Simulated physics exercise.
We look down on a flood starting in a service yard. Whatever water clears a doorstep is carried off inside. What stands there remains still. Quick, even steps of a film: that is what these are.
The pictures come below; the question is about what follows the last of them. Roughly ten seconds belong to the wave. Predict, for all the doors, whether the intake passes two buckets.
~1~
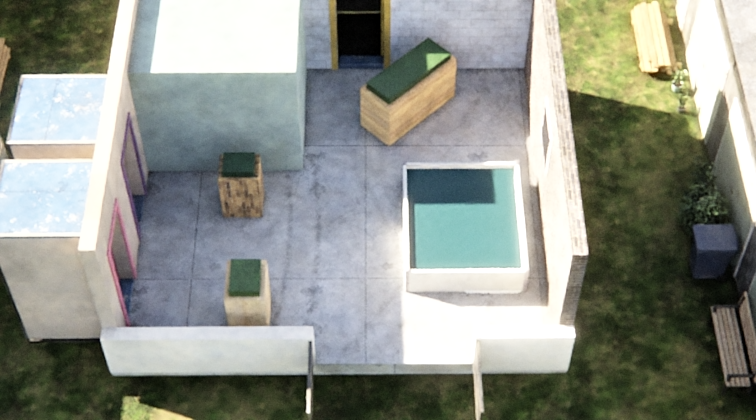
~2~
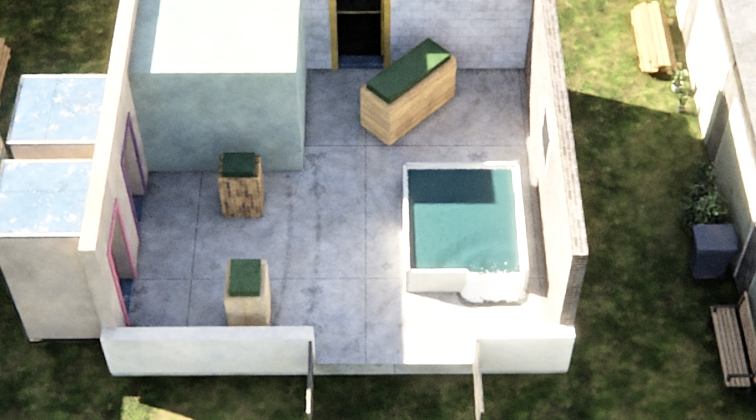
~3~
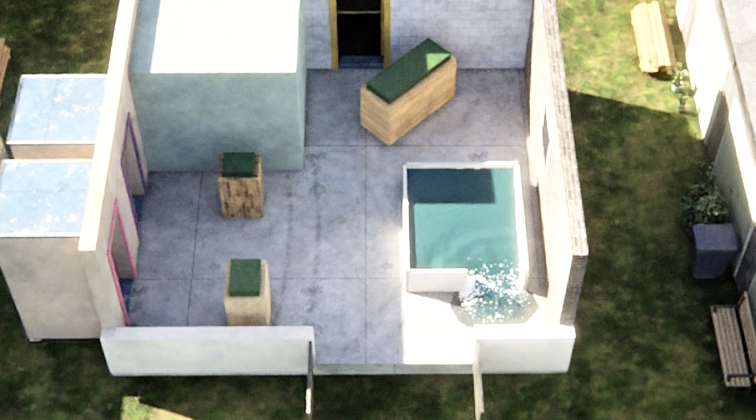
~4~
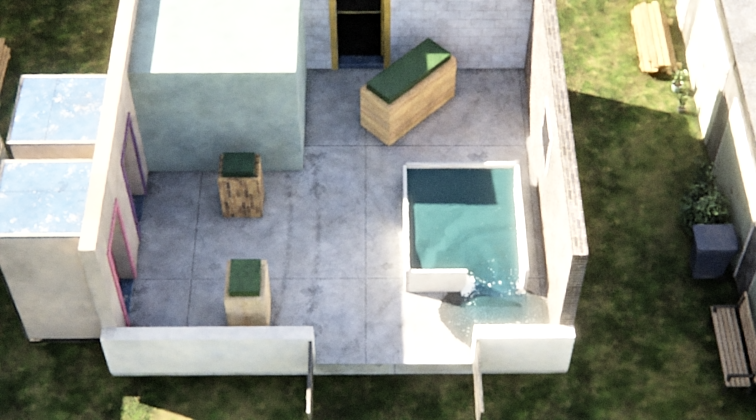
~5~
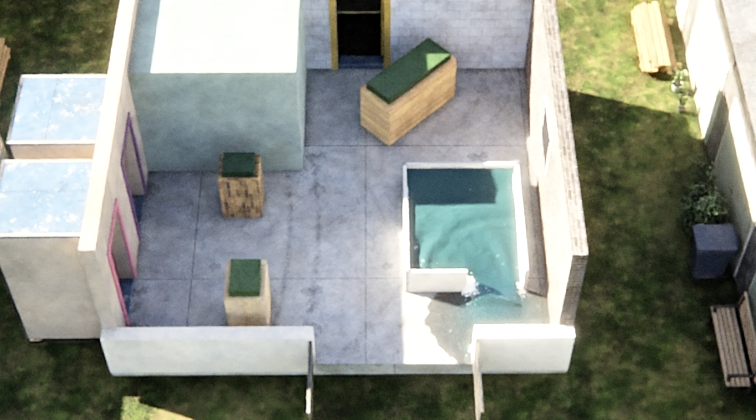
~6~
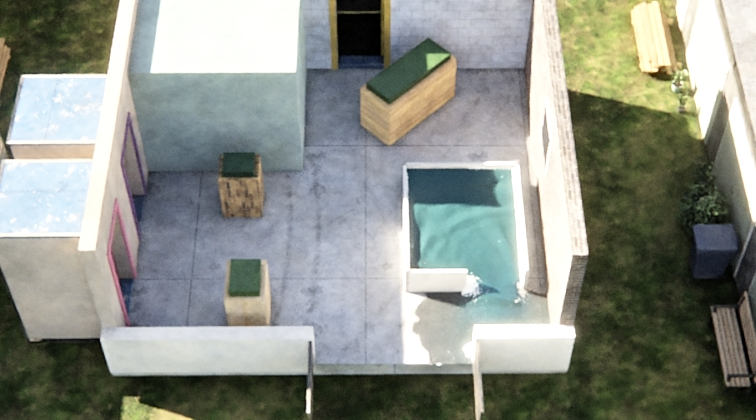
One by one: The pink door ends up at or below the line; the purple door ends up at or below the line; the yellow door ends up at or below the line.
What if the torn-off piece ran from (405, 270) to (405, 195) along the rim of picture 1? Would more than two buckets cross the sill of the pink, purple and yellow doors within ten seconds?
Result: Pink goes past the limit; purple goes past the limit; yellow remains beneath it.
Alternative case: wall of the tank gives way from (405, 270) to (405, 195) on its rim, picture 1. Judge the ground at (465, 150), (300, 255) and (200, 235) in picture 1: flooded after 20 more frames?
So that's left bare for the first, waterlogged for the second and waterlogged for the third.
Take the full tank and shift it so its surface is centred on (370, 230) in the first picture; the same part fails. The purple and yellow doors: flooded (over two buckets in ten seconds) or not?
Purple misses the limit and yellow misses the limit.
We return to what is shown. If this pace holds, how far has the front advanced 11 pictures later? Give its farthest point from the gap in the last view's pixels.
About at (332, 351).
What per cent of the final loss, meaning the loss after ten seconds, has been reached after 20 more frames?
Around 35 per cent.
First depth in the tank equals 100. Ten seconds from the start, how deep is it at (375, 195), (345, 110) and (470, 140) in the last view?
Around 6, 4 and 8 percent, in that order.
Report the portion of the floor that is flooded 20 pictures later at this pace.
My guess is around 30 in a hundred.
A moment on, water covers 5 % of the floor; the pink door not reached, the purple door not reached, the yellow door not reached.
Next, water covers 15 % of the floor; the pink door not reached, the purple door not reached, the yellow door not reached.
Then, water covers 30 % of the floor; the pink door not reached, the purple door not reached, the yellow door not reached.
Later, water covers 55 % of the floor; the pink door wet at the sill, nothing in, the purple door not reached, the yellow door wet at the sill, nothing in.
In the end, water covers 90 % of the floor; the pink door wet at the sill, nothing in, the purple door wet at the sill, nothing in, the yellow door wet at the sill, nothing in.
